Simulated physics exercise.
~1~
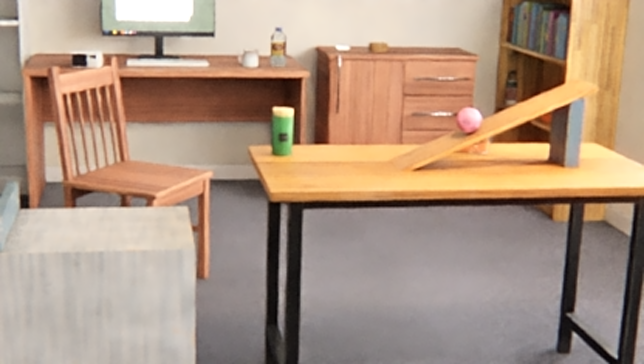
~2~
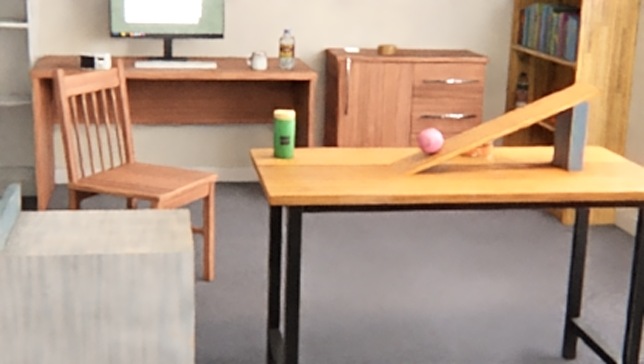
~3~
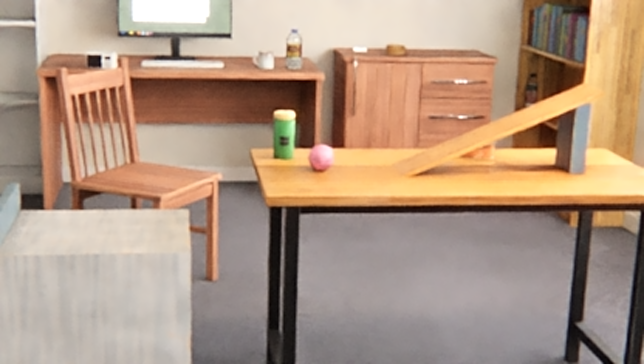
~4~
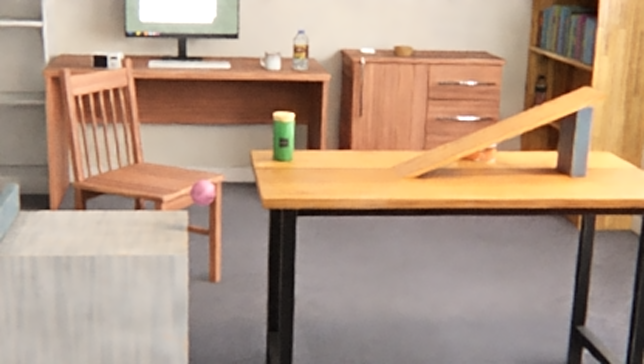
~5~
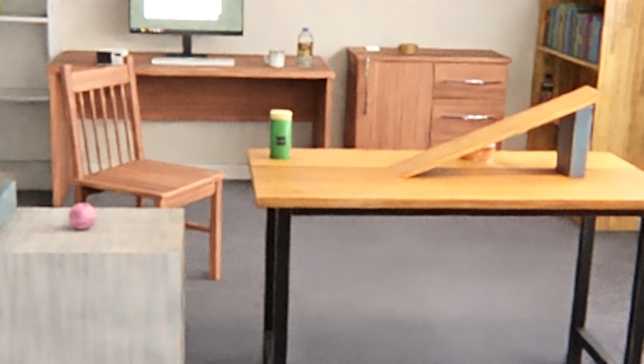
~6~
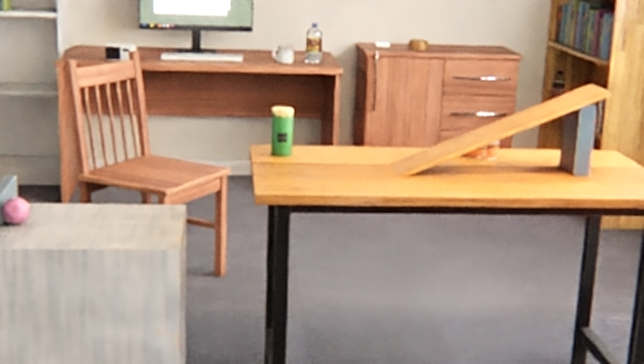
Pink ball rolling down a wooden ramp, crossing a table, clearing a gap and ending at the grey block's far left.
